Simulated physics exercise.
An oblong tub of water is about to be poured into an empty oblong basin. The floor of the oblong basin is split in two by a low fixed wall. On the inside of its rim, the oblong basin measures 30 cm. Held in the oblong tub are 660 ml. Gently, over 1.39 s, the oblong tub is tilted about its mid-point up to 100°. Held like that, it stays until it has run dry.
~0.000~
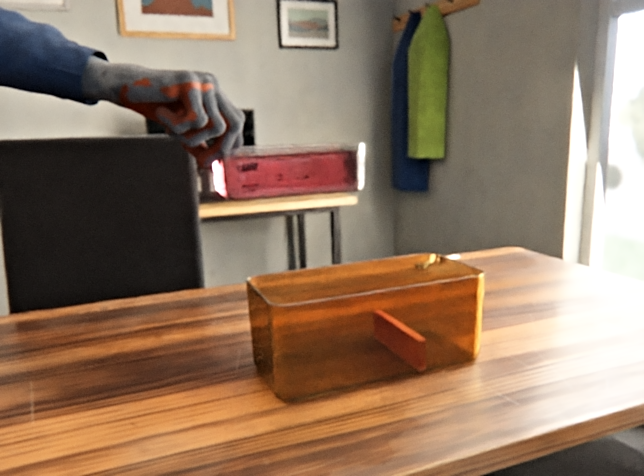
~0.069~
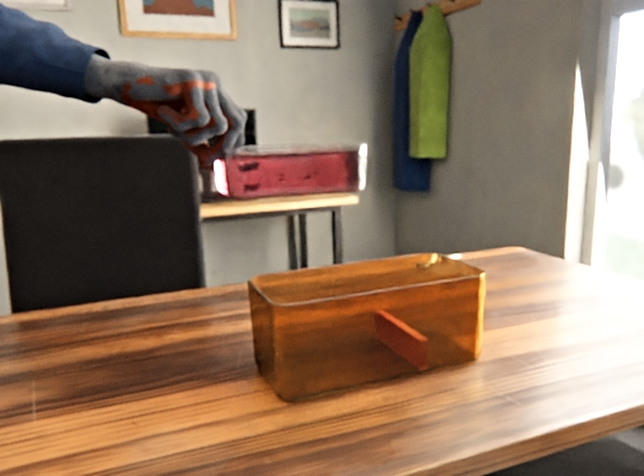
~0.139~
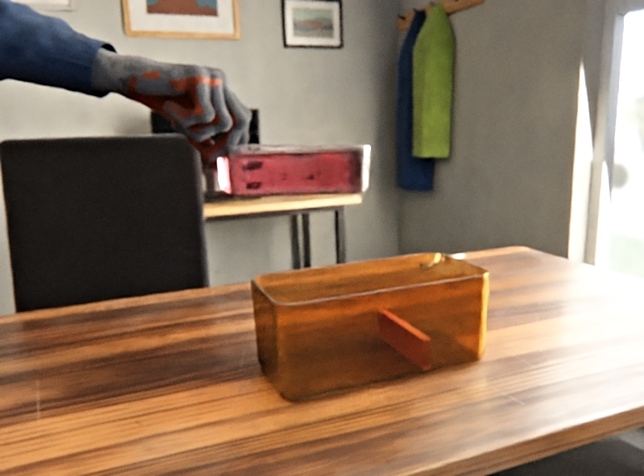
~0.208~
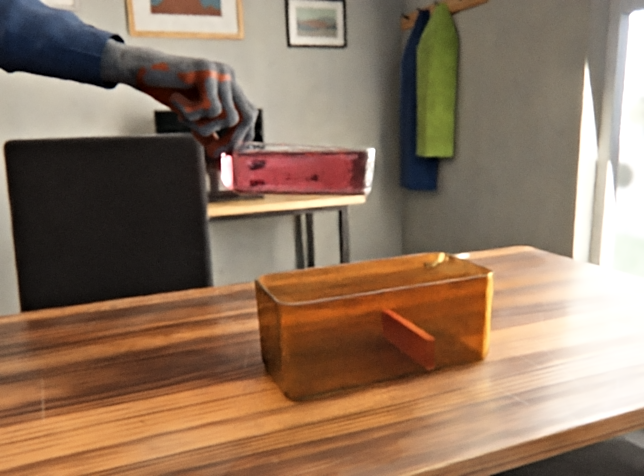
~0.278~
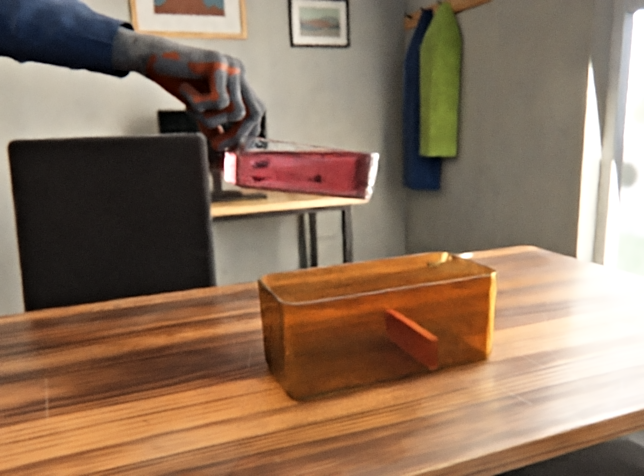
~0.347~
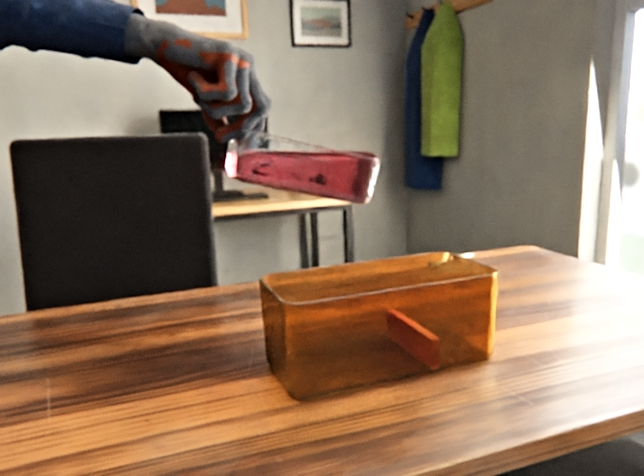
In a room with a wooden table, a gloved hand holds a clear oblong tub of red liquid above and behind an empty amber basin, shifts slightly right, and gradually tilts the tub so its right end dips.
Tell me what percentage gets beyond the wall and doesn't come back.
Around 56 % gets beyond the wall and stays.
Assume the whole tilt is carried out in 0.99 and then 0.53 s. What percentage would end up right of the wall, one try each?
Try 1: Approx. 55 %; try 2: Approx. 30 %.
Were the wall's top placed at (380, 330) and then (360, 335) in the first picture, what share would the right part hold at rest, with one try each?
First try about 65 %, second try about 70 %.
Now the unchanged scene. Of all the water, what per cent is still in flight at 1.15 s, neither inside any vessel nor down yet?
Near 4 in a hundred.
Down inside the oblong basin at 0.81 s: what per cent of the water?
I reckon close to 38 percent of it.
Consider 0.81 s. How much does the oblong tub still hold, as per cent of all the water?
Near 20 in a hundred.
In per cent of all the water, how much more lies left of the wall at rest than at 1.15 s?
Close to 9% of the whole.
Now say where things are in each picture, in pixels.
The first picture shows tilt 0°; pouring edge (352, 145); surface from (219, 157) to (349, 151); the oblong basin's rim runs from (257, 292) to (459, 264); the wall's top is at (398, 325).
The second picture shows tilt 1°; pouring edge (354, 146); surface from (220, 157) to (351, 151).
The third picture shows tilt 2°; pouring edge (358, 147); surface from (223, 156) to (354, 152).
The fourth picture shows tilt 5°; pouring edge (362, 151); surface from (228, 154) to (359, 152).
The fifth picture shows tilt 10°; pouring edge (366, 155); surface from (232, 153) to (363, 152).
The sixth picture shows tilt 15°; pouring edge (368, 161); surface from (233, 153) to (367, 156); 3 per cent is over the edge.
By 0.81 s the tilt is 63° and 21 per cent is still to pour, 6 is left of the wall and 32 right of it.
By 1.15 s the tilt is 93° and 5 per cent is still to pour, 27 is left of the wall and 56 right of it.
By 1.50 s the tilt is 100° and 0 per cent is still to pour, 34 is left of the wall and 56 right of it.
By 1.89 s the tilt is 100° and 0 per cent is still to pour, 35 is left of the wall and 56 right of it.
At rest 35 per cent lies left of the wall, 56 right of it and 9 outside.
